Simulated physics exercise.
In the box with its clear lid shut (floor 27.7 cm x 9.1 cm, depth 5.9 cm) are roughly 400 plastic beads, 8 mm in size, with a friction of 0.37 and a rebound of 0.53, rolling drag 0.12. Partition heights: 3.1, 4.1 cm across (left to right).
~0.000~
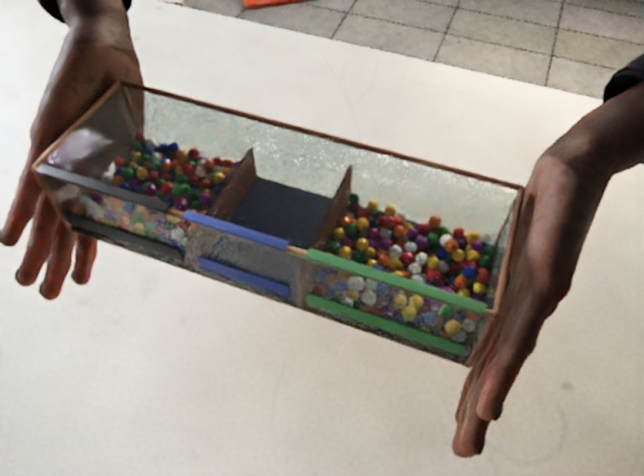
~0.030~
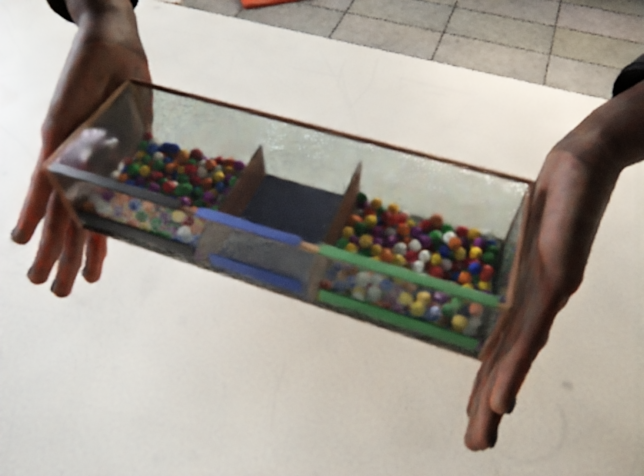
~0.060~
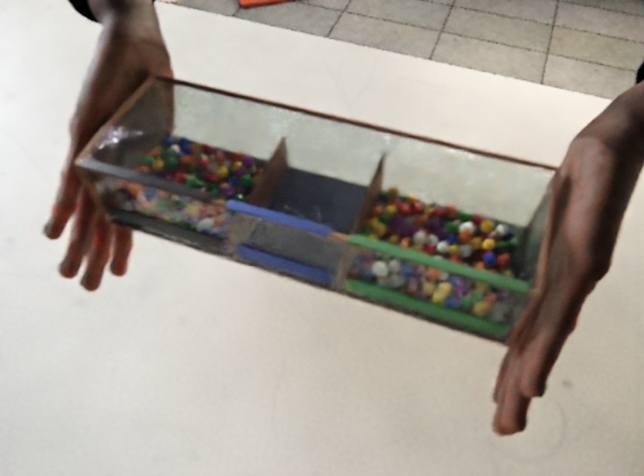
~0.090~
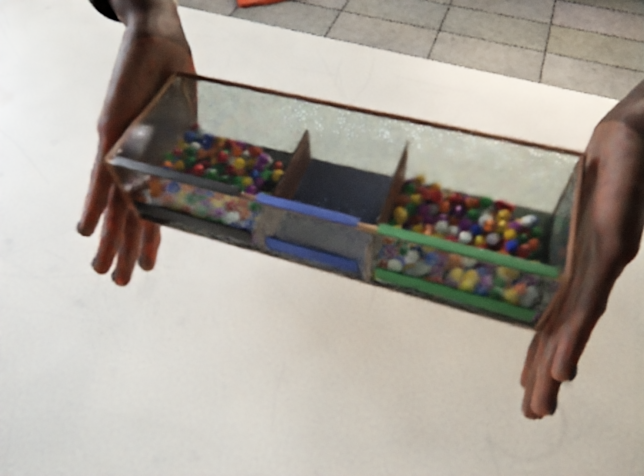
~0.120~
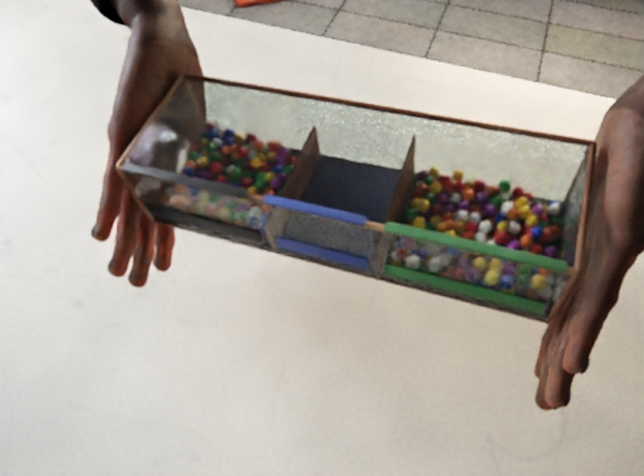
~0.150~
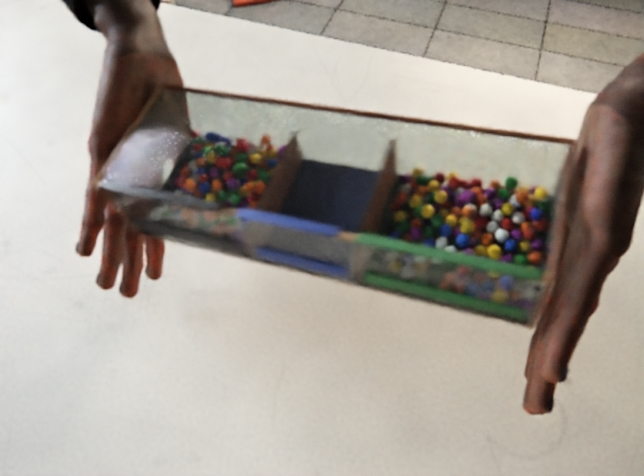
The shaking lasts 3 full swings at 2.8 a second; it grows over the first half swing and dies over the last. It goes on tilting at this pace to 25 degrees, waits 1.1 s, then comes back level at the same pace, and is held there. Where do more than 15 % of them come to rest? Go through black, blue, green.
In the black compartment: Above; in the blue compartment: Below; in the green compartment: Above.
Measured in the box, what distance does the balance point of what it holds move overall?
Roughly 2.5 cm.
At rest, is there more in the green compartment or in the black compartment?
The larger share is in the black compartment.
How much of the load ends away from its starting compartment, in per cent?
About 10 per cent.
After 0.67 s, tilt 25 degrees; black 50 %, blue 5 %, green 45 %; middle of all pieces near (139, 272).
Then, at 1.10 s, tilt 25 degrees; black 50 %, blue 5 %, green 40 %; middle of all pieces near (248, 232).
After 1.50 s, tilt 20 degrees; black 50 %, blue 5 %, green 40 %; middle of all pieces near (248, 234).
Then, at 1.88 s, tilt 0 degrees; black 50 %, blue 5 %, green 40 %; middle of all pieces near (236, 232).
In the end, at 2.1 s, black 50 %, blue 5 %, green 40 %.
